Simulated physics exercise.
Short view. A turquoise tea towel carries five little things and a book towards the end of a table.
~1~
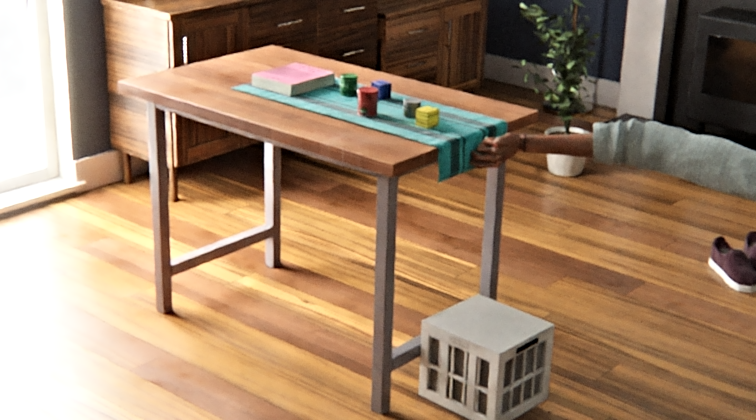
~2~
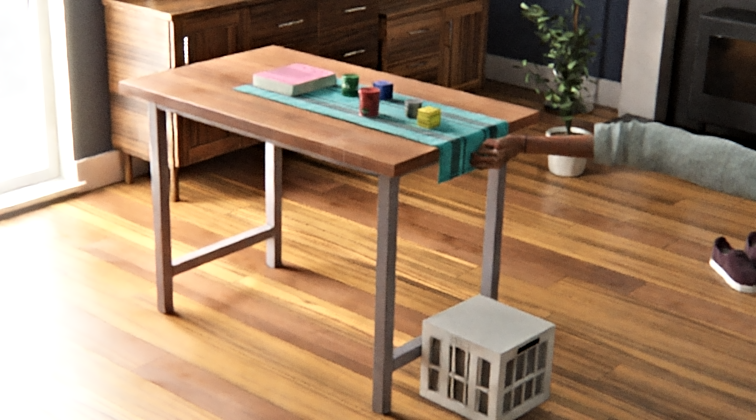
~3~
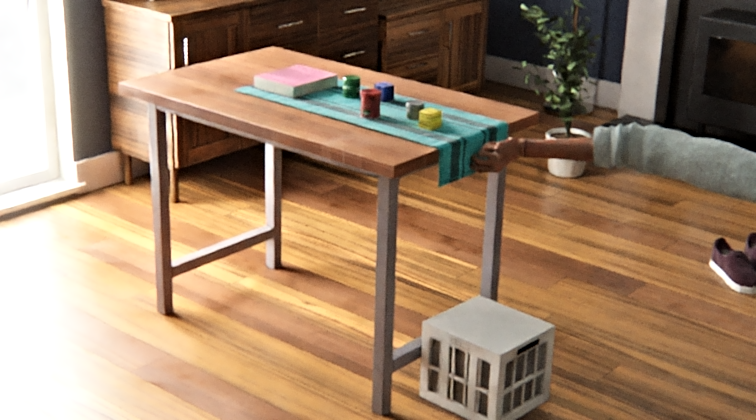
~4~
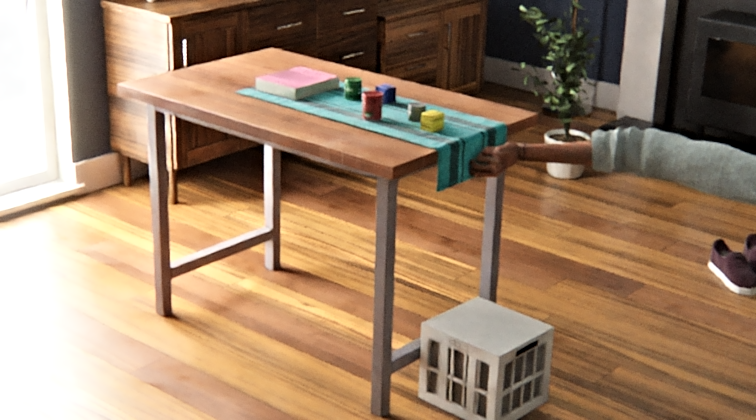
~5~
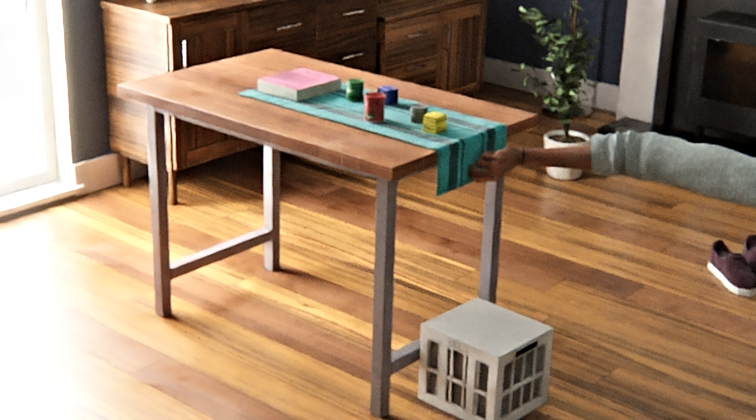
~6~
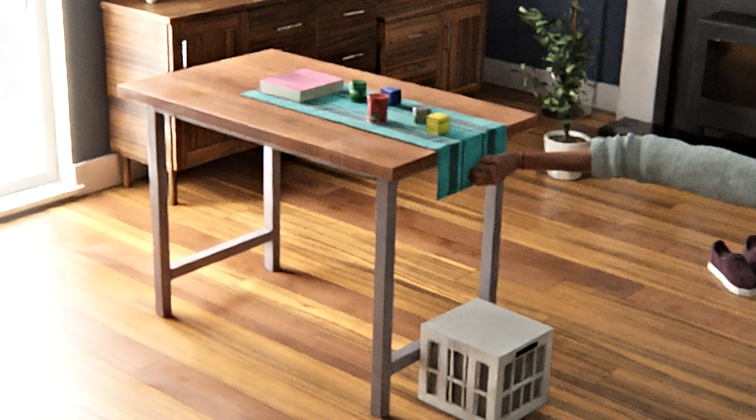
A turquoise cloth carrying a pink-covered book and five small coloured pots and blocks slid slightly to the right along a wooden table as a hand slowly pulled its hanging end downward.
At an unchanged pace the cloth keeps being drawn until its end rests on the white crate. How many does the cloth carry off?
Most likely just four will go over the edge.
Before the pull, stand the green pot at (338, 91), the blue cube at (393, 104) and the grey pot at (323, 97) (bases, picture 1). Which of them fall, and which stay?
Green pot: Still on; blue cube: Off; grey pot: Still on.
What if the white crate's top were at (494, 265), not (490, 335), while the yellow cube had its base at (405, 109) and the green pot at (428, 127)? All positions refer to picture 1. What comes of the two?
Outcome for the yellow cube: It stays. Outcome for the green pot: It is lost.
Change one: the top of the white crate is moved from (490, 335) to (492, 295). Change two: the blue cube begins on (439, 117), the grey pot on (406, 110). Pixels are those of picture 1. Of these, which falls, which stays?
In the end the blue cube is no longer on top and the grey pot is no longer on top.
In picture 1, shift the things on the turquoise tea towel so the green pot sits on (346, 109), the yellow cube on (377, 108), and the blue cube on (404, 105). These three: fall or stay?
The green pot is off the top, the yellow cube is off the top and the blue cube is off the top.
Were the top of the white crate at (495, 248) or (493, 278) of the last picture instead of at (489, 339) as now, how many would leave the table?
Then 1 and 2.
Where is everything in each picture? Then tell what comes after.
The first picture shows hem (437, 183); yellow cube (428, 109); grey pot (412, 100); red can (368, 89); blue cube (381, 82); green pot (349, 75); top of the crate (490, 335).
The second picture shows hem (438, 184); yellow cube (429, 109).
The third picture shows hem (438, 188); grey pot (415, 102).
The fourth picture shows hem (436, 192); red can (373, 93); top of the crate (489, 338).
The fifth picture shows hem (436, 197); blue cube (388, 88).
The sixth picture shows hem (436, 201); yellow cube (438, 115); grey pot (422, 107); red can (378, 96); blue cube (391, 89); green pot (358, 82).
A little later, hem near (469, 255); yellow cube and grey pot gone.
Next, hem near (468, 297); yellow cube, grey pot and red can gone.
When it is over, hem on the crate; yellow cube, grey pot, red can and blue cube gone. The table loses four.
